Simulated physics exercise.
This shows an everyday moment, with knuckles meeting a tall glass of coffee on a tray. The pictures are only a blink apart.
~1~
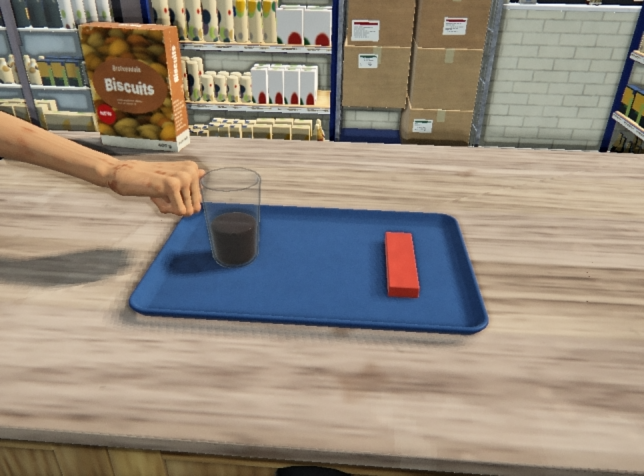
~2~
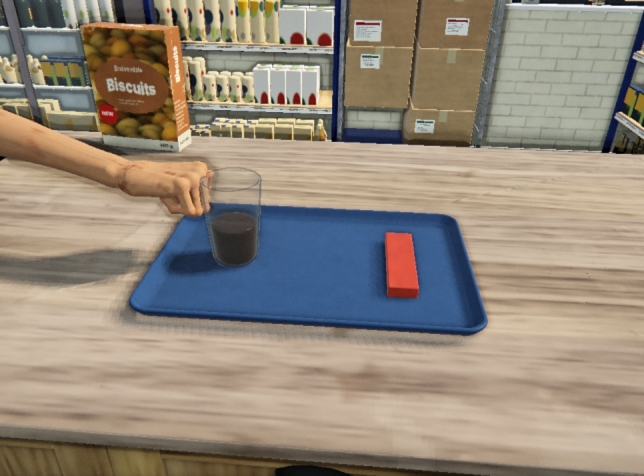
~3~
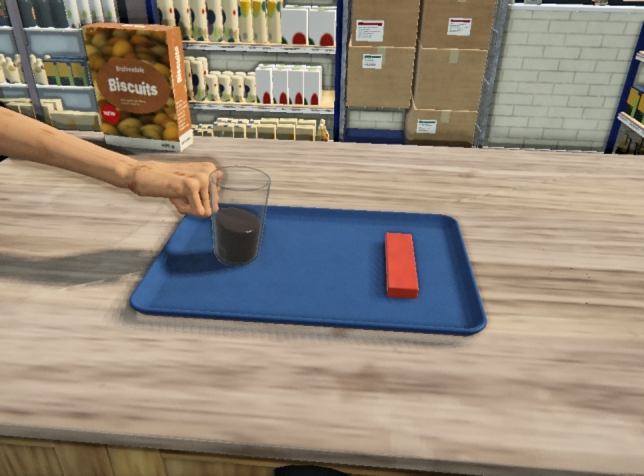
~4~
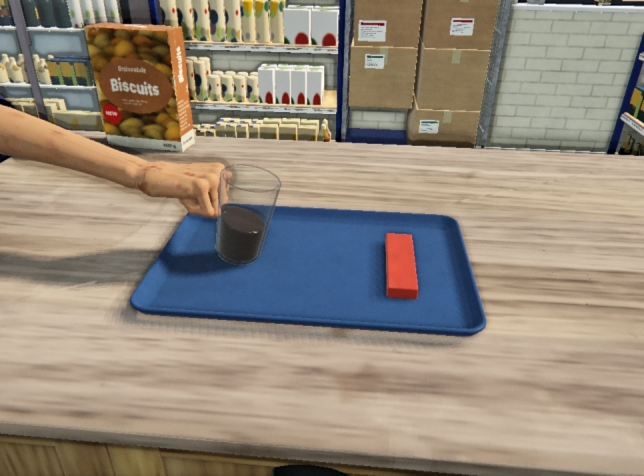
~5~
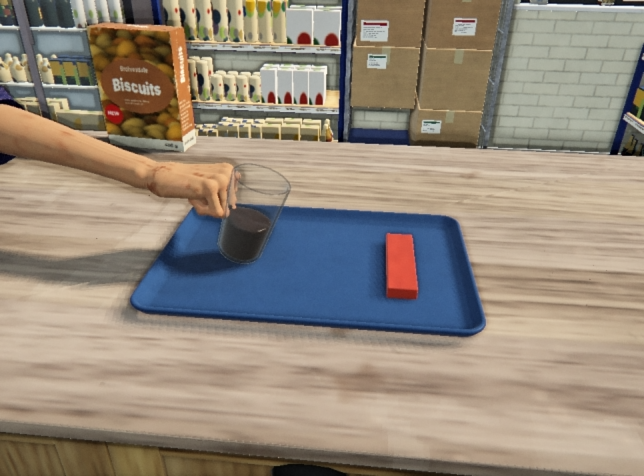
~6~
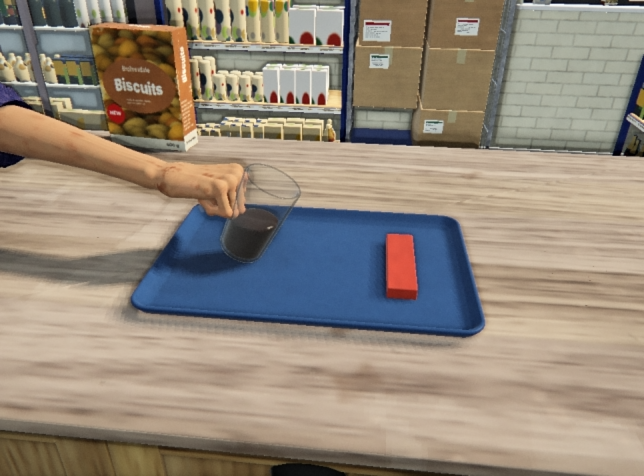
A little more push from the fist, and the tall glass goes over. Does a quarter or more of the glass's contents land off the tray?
No.
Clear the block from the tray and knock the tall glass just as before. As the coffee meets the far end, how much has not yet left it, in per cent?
About 55 %.
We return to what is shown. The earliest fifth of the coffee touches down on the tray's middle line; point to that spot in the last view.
Landing point: About (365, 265).
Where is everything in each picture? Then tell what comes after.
The first frame shows tilt 0°; right rim (259, 182); surface from (212, 219) to (257, 221); the tray's far rim is at (469, 263); a block is fixed to the tray further along.
The second frame shows tilt 0°; right rim (259, 182); surface from (213, 219) to (257, 221).
The third frame shows tilt 6°; right rim (269, 184); surface from (217, 209) to (260, 222).
The fourth frame shows tilt 12°; right rim (279, 186); surface from (223, 205) to (265, 223).
The fifth frame shows tilt 19°; right rim (289, 190); surface from (230, 205) to (272, 222).
The sixth frame shows tilt 25°; right rim (299, 195); surface from (233, 211) to (279, 220).
A moment on, the tall glass is falling and 100 per cent is in the glass, 0 on the tray and 0 above or beyond its rim.
Next, the tall glass lies on its side and 90 per cent is in the glass, 4 on the tray and 6 above or beyond its rim.
Then the tall glass lies on its side and 45 per cent is in the glass, 38 on the tray and 17 above or beyond its rim.
Later the tall glass lies on its side and 23 per cent is in the glass, 68 on the tray and 9 above or beyond its rim.
Finally, 93 per cent is held by tray and glass, 7 is off the tray.
